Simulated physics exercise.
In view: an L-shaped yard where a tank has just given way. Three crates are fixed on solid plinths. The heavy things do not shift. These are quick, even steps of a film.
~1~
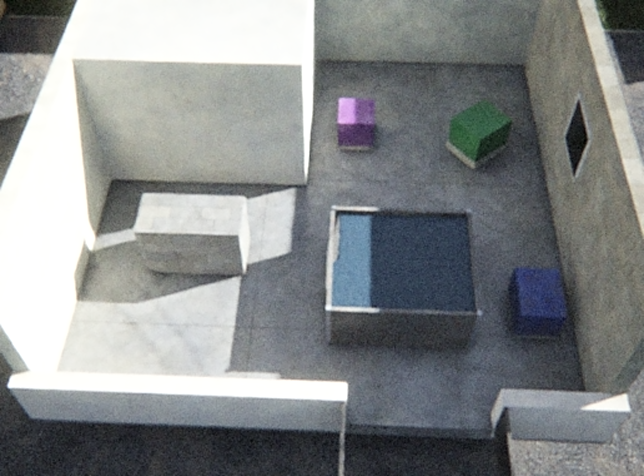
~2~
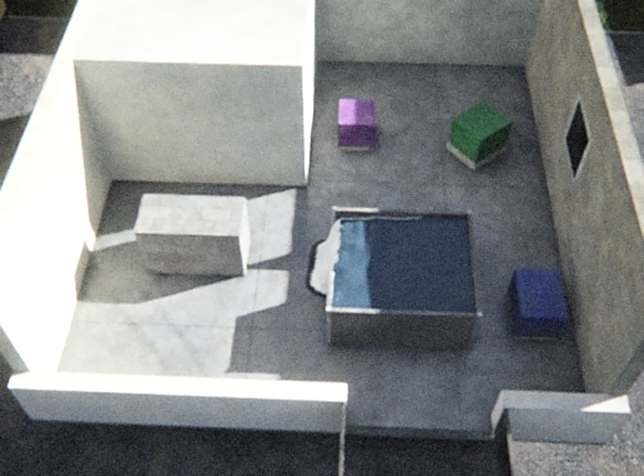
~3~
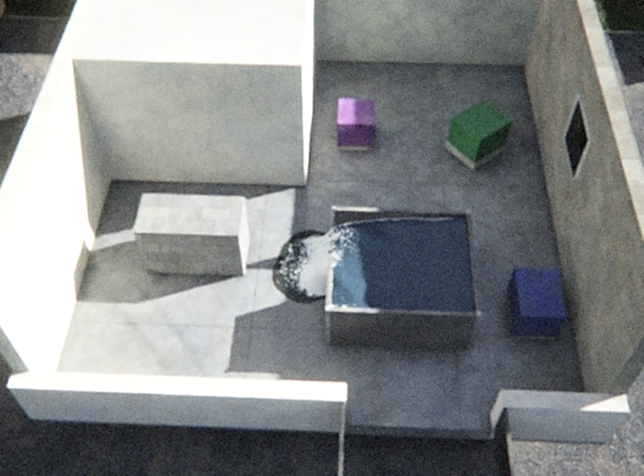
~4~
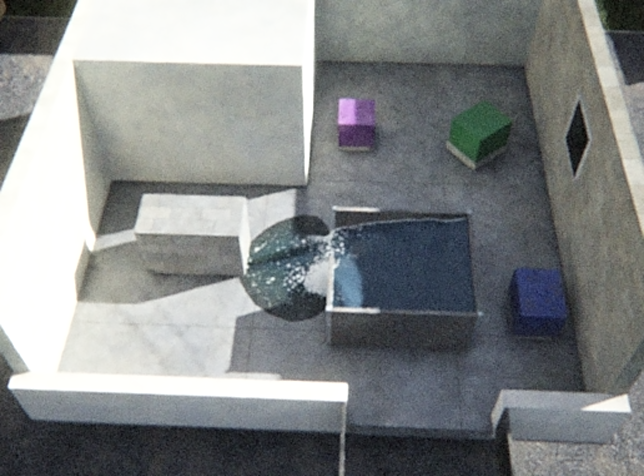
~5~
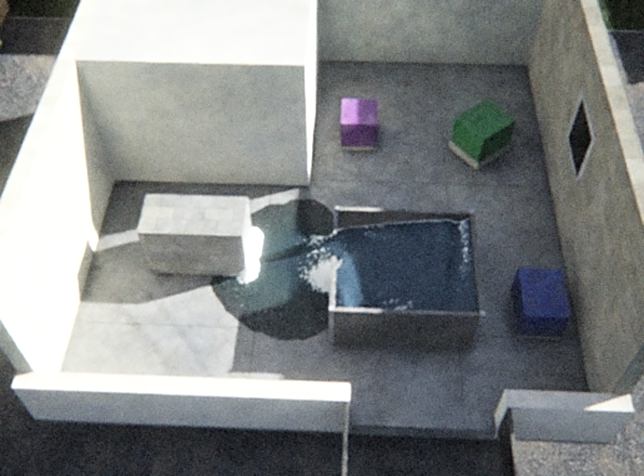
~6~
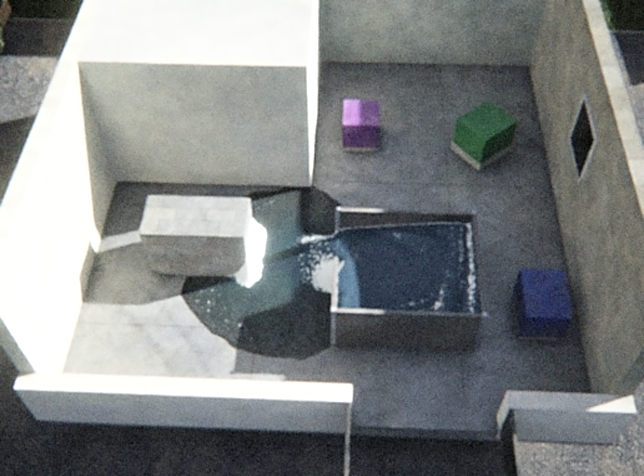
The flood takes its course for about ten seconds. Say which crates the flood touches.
The purple crate stays dry; the green crate stays dry; the blue crate gets wet.
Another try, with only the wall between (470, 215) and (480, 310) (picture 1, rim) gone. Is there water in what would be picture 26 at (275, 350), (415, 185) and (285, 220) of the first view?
One after the other: Flooded, under water, dry.
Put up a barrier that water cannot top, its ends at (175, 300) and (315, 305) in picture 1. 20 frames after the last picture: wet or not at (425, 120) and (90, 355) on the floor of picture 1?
In that order: Dry, flooded.
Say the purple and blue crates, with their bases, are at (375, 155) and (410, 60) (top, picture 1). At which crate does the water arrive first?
The purple crate.
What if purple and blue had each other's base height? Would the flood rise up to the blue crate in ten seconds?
Then: Blue is wetted.
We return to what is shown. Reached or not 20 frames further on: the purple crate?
In short: Purple crate water there.
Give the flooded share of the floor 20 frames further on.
About 50 per cent.
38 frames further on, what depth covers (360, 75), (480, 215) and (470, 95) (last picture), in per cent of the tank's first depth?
About 0, 4 and 0 per cent.
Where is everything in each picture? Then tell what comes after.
The first picture shows still water in the tank at (402, 261).
In the second picture, water pours out at (334, 255) and has run to (328, 242).
In the third picture, the front is at (279, 283), out from the gap at (333, 257).
In the fourth picture, water pours out at (334, 259) and has run to (246, 279).
In the fifth picture, water pours out at (337, 258) and has run to (217, 284).
In the sixth picture, the front is at (187, 291), out from the gap at (339, 259).
A moment on, water covers 25 % of the floor; the purple crate not reached, the green crate not reached, the blue crate not reached.
Next, water covers 35 % of the floor; the purple crate water round its plinth, the green crate not reached, the blue crate not reached.
Then, water covers 50 % of the floor; the purple crate water round its plinth, the green crate water round its plinth, the blue crate not reached.
Later, water covers 60 % of the floor; the purple crate water round its plinth, the green crate water round its plinth, the blue crate water round its plinth.
In the end, water covers 75 % of the floor; the purple crate stayed above the water, the green crate stayed above the water, the blue crate was topped.
